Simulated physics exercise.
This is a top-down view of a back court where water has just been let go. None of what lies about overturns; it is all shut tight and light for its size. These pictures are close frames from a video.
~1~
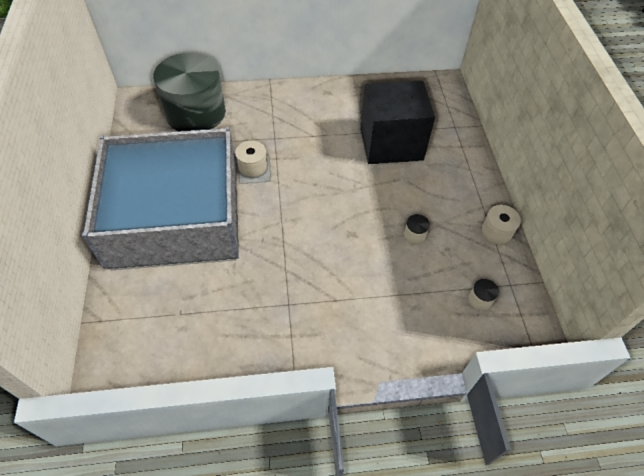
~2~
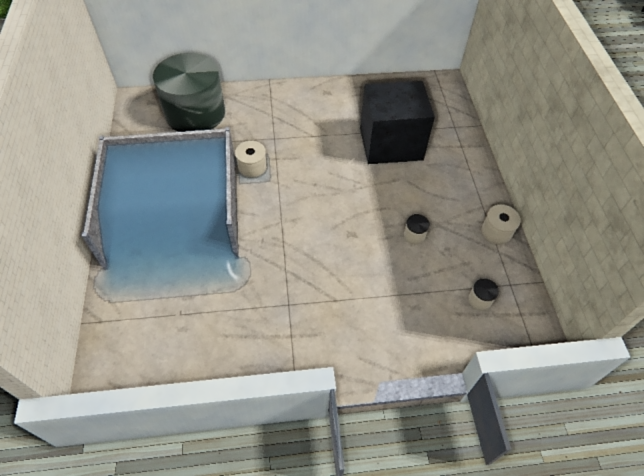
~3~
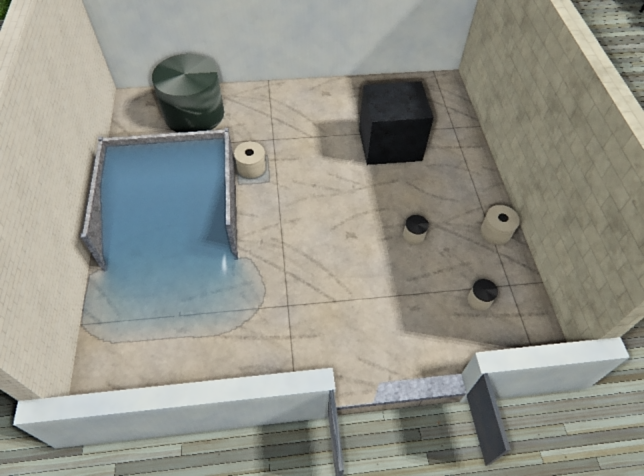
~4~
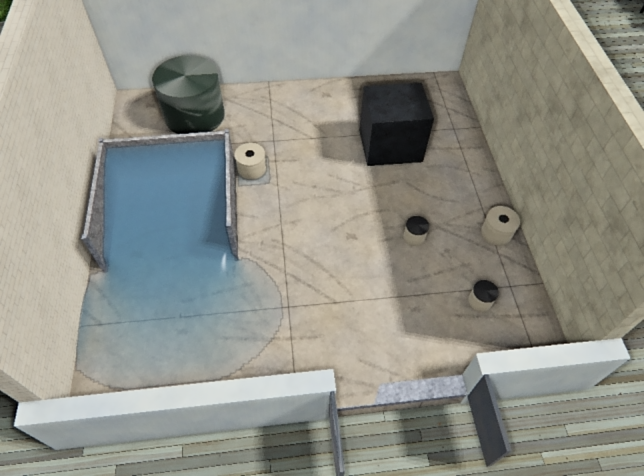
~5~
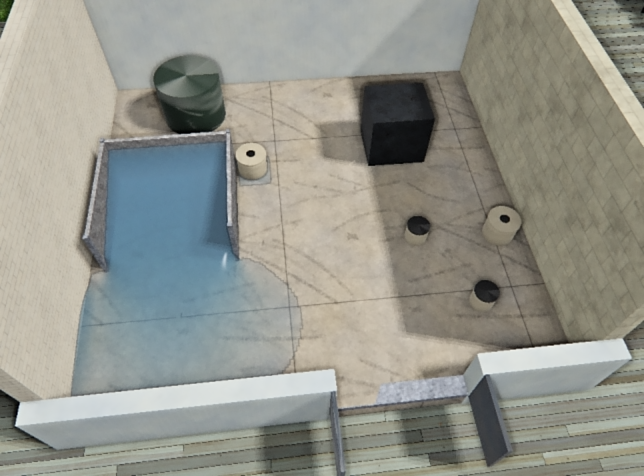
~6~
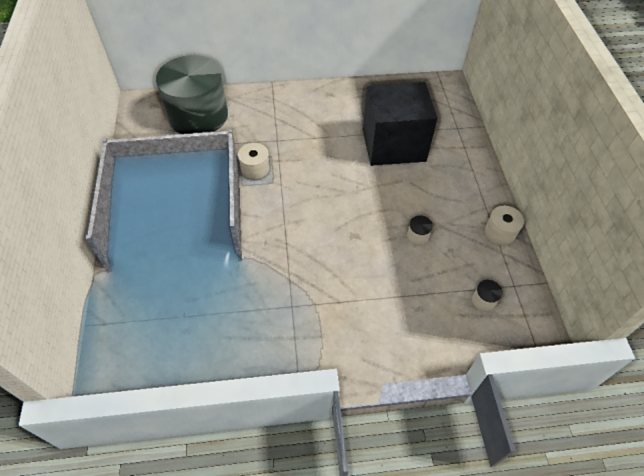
A raised pool of blue water lost its front wall in a walled court, and the water poured out and spread across the floor toward the front and right, while everything else stayed put.
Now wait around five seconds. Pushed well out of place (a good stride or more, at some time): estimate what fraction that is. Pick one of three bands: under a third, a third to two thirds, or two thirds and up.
A third to two thirds.
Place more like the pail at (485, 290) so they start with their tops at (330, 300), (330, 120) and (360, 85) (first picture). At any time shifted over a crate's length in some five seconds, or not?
Taking them one at a time: Goes the distance; falls short; falls short.
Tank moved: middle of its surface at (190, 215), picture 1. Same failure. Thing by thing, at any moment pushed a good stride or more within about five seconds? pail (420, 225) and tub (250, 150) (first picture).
Well, one by one: Went the distance, then travelled less.
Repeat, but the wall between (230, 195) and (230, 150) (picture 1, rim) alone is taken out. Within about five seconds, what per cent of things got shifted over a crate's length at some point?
My figure is about 60 %.
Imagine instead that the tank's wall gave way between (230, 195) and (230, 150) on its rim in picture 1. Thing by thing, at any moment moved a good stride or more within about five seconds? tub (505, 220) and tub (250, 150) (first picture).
The first one went the full distance, the second came up short.
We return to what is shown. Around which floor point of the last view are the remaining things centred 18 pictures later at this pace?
Roughly at (378, 196) in the last view.
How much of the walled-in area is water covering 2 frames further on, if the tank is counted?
That works out to about 25 in a hundred.
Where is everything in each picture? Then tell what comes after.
The first frame shows a tub at (504, 218) rests on the ground; a pail at (418, 223) rests on the ground; 0 of 5 have shifted.
The second frame shows a tub at (504, 217) rests on the ground; a pail at (418, 223) rests on the ground; 0 of 5 have shifted.
The third frame shows a tub at (503, 218) rests on the ground; a pail at (417, 224) rests on the ground; 0 of 5 have shifted.
The fourth frame shows a tub at (503, 219) rests on the ground; a pail at (418, 225), on the bottom; 0 of 5 have shifted.
The fifth frame shows a tub at (505, 219) rests on the ground; a pail at (419, 225), on the bottom; 0 of 5 have shifted.
The sixth frame shows a tub at (507, 218) rests on the ground; a pail at (421, 225), on the bottom; 0 of 5 have shifted.
A moment on, 0 of 5 are well off their spots; 0 afloat.
Next, 0 of 5 are well off their spots; 0 afloat.
Later, 2 of 5 are well off their spots; 2 afloat.
In the end, 3 of 5 are well off their spots, and 3 have been at some point; 1 afloat.
